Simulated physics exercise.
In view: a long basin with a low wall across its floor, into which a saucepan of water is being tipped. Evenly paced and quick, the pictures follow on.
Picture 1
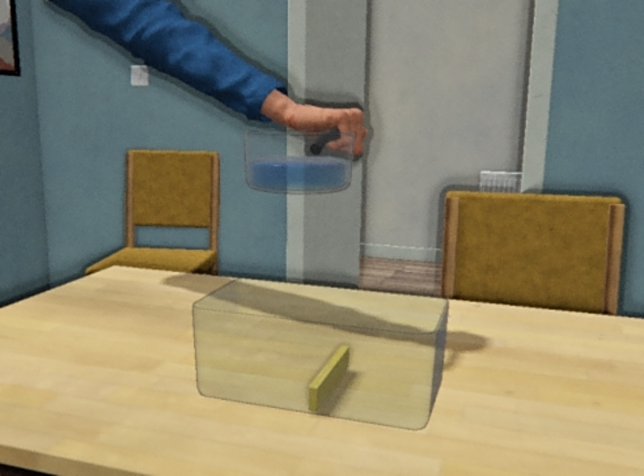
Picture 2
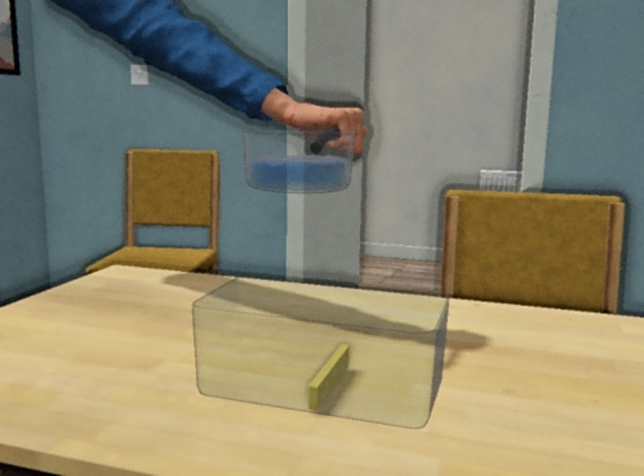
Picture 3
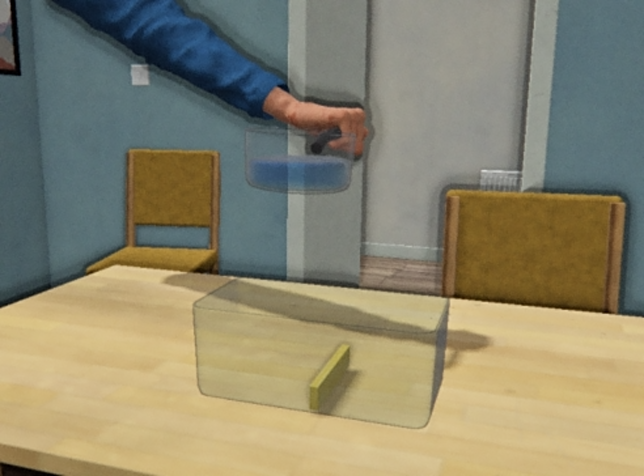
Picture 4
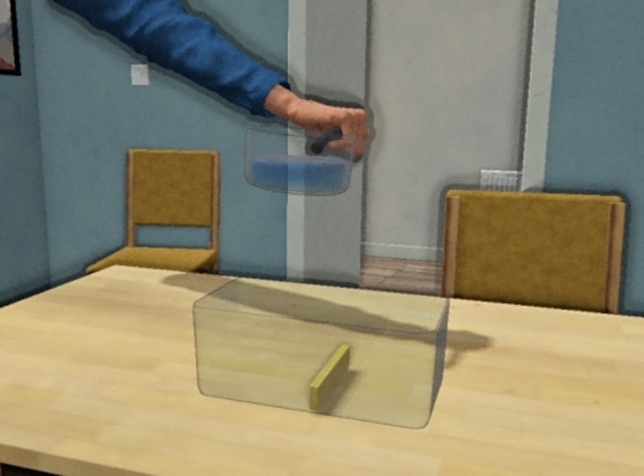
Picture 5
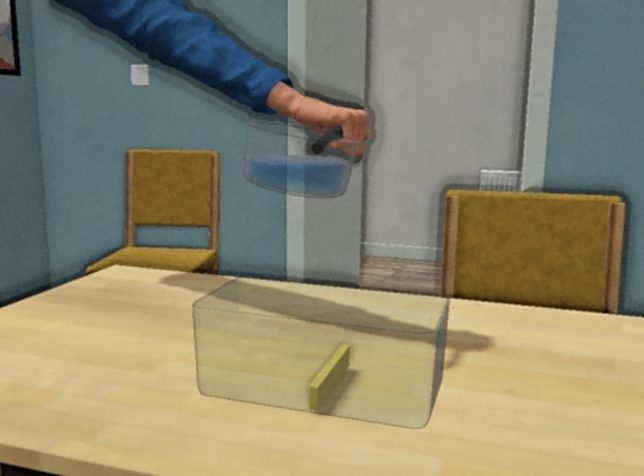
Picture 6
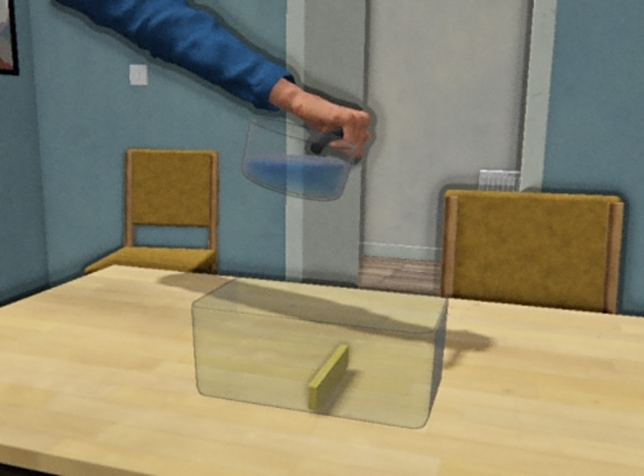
A hand in a blue sleeve reaches in from the upper left, holding a clear saucepan of blue water above a long, transparent basin with a low yellow wall across its floor. The basin sits on a pale wooden table, seen from slightly above, with two mustard chairs, blue walls and a grey door behind. The saucepan starts level, then the hand gradually tilts it rightward; the camera stays still.
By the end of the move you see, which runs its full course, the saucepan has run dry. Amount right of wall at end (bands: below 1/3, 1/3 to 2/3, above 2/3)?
Past two thirds.
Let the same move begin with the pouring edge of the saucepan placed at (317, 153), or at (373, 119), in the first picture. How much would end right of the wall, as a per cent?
70 %, 75 %.
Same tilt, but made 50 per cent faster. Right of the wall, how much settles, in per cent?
It works out near 85 %.
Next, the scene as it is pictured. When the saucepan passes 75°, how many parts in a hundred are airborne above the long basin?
It comes to 40 per cent or so.
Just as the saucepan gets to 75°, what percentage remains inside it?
I'd reckon near 55 percent is still held at that tilt.
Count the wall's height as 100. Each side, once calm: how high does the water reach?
The left side sits at 0 per cent and the right side at 60.
A moment on, the tilt is 75° and 56 per cent is still to pour, 0 is left of the wall and 6 right of it.
Next, the tilt is 112° and 6 per cent is still to pour, 4 is left of the wall and 75 right of it.
Then the tilt is 119° and 0 per cent is still to pour, 8 is left of the wall and 91 right of it.
Later the tilt is 119° and 0 per cent is still to pour, 8 is left of the wall and 90 right of it.
In the end 8 per cent lies left of the wall, 90 right of it and 2 outside.
